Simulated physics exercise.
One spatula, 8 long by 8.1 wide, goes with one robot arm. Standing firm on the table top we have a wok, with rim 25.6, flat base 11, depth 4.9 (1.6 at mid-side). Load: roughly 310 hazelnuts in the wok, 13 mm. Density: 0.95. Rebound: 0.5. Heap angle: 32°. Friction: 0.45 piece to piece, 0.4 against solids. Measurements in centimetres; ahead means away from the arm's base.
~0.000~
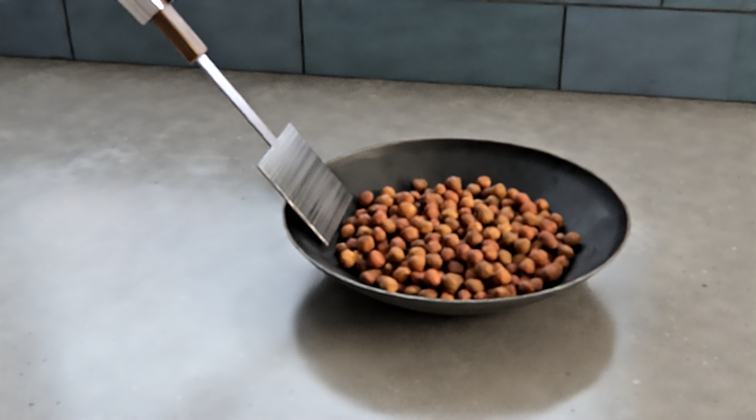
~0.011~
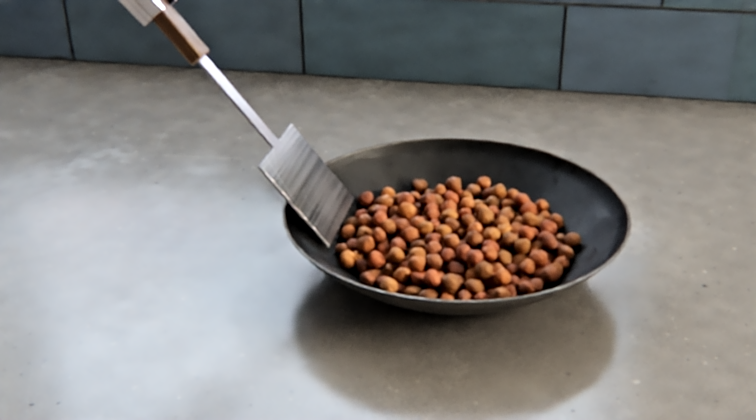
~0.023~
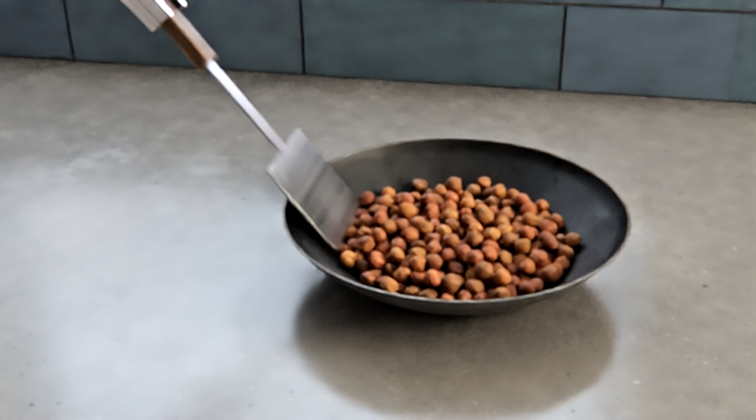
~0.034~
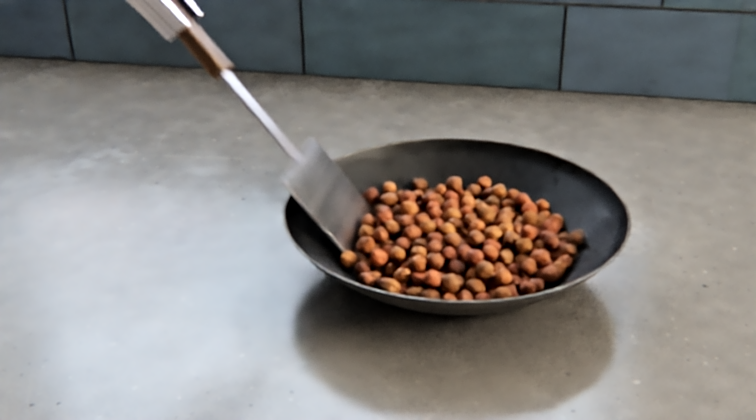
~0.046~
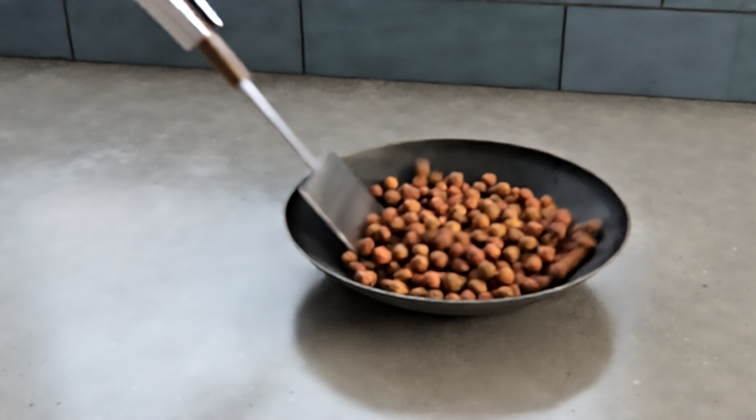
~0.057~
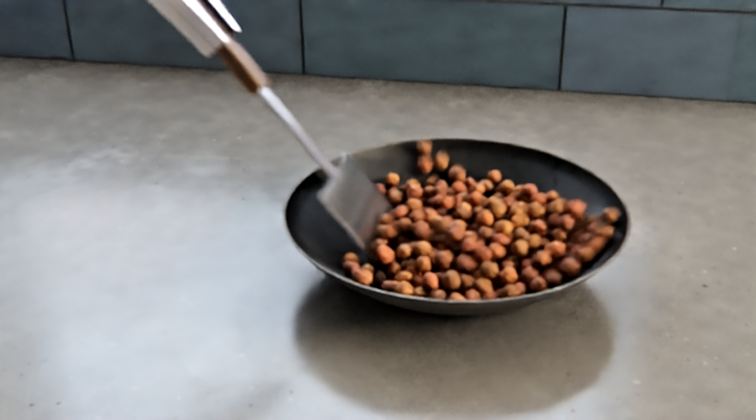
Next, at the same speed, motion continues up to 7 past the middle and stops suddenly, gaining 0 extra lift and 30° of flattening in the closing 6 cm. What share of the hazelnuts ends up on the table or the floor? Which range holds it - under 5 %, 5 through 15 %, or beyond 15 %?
The range beyond 15 % holds it.
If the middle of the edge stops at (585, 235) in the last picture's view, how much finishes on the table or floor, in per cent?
Roughly 60 per cent.
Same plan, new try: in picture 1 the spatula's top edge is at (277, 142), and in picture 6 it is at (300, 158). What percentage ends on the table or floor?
Off the vessel, on the table or floor: Some 10 percent.
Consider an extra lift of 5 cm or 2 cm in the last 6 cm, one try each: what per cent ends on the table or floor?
I'd put it near 40 in a hundred, then near 40 in a hundred.
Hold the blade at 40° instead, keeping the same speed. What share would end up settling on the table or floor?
Result, estimated: 30 %.
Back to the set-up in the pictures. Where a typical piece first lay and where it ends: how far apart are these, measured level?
About 10 cm.
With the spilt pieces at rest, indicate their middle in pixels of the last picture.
Around pixel (738, 279).
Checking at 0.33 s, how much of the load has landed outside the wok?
That would be near 30 per cent, give or take.
By 0.08 s, sloping 51°, highest piece 8 above the table; 307 in the wok, 5 on the blade or in flight.
By 0.11 s, sloping 42°, highest piece 10 above the table; 293 in the wok, 19 on the blade or in flight.
By 0.33 s, sloping 21°, highest piece 7 above the table; 214 in the wok, 90 on the table or floor, 8 on the blade or in flight.
By 1.38 s, sloping 21°, highest piece 6 above the table; 212 in the wok, 100 on the table or floor.
Final count, 212 in the wok, 100 on the table or floor. That is 32 % on the table or floor.
